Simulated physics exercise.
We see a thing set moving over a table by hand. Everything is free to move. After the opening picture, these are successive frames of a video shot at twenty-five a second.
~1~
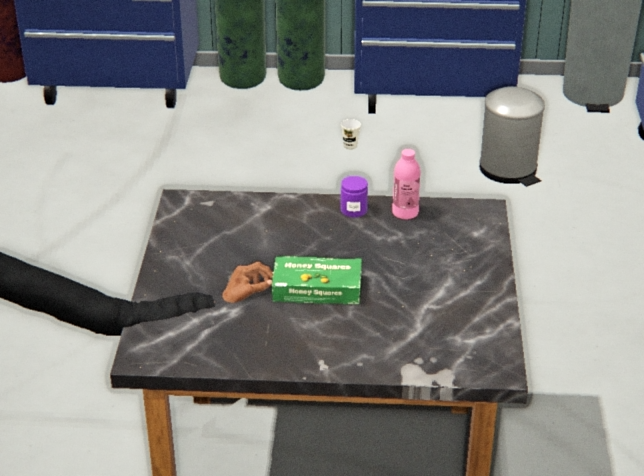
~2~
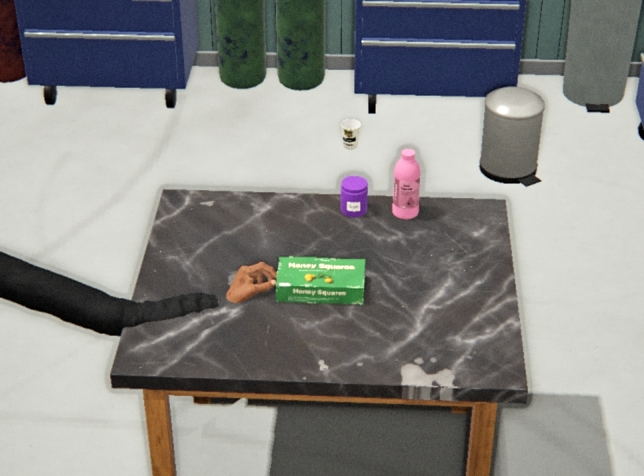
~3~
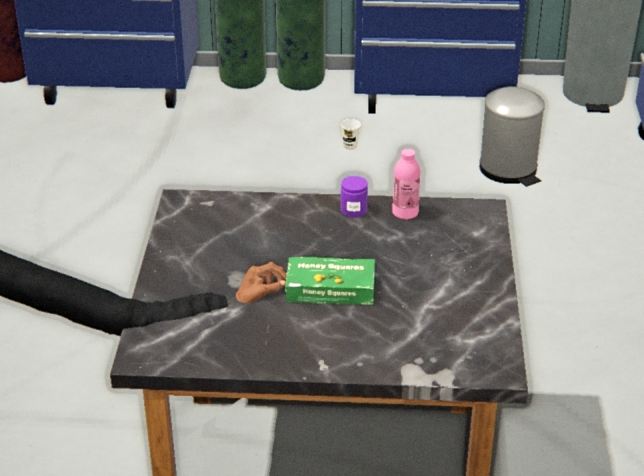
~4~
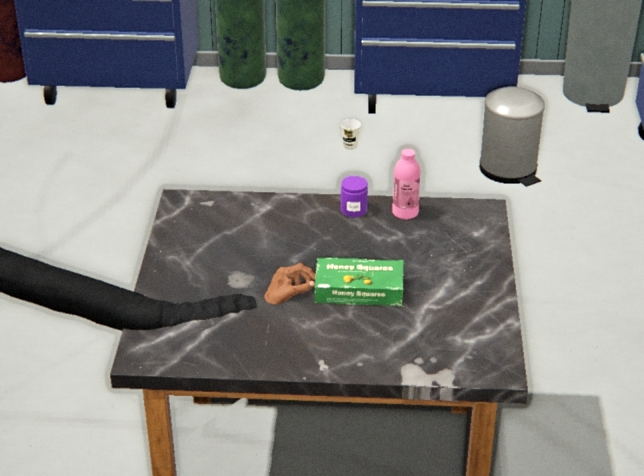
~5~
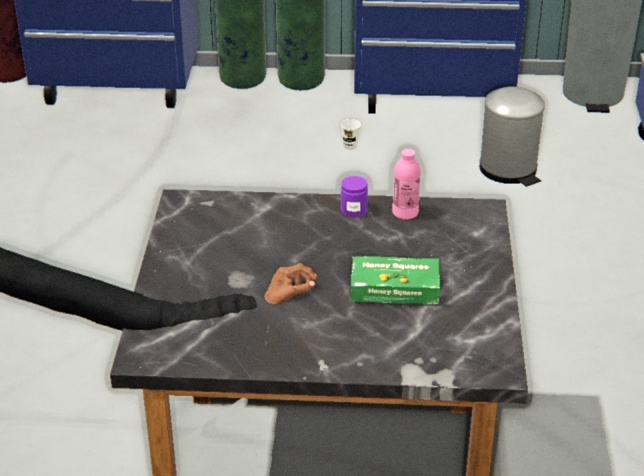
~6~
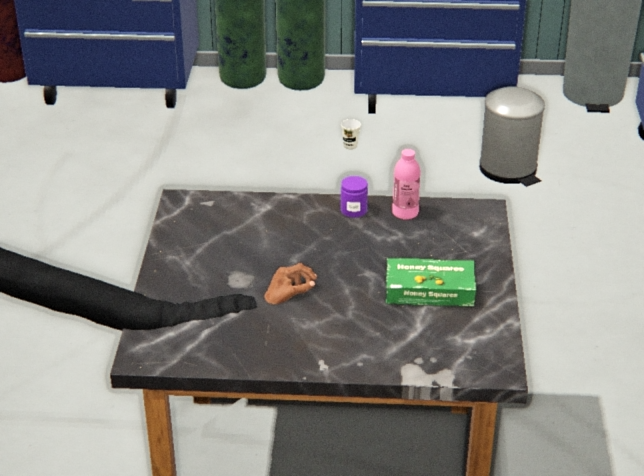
The clip shows a hand pushing a green packet to the right across a dark marbled table, near a purple container and a pink bottle; the hand then stays still while the packet slides farther right, away from it.
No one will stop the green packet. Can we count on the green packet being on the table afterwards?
The green packet goes over the edge.
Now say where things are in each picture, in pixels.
In the first frame, under the hand; green packet (317, 280).
In the second frame, under the hand; green packet (321, 280).
In the third frame, under the hand; green packet (331, 281).
In the fourth frame, green packet (359, 282).
In the fifth frame, green packet (395, 280) slid a little.
In the sixth frame, green packet (430, 282) slid about its own width.
Then, 0.20 s after the last picture, green packet now off the table.
Then, 0.40 s after the last picture, things are still on the move.
Then, 0.60 s after the last picture, as before.
By the end, off the table, green packet.
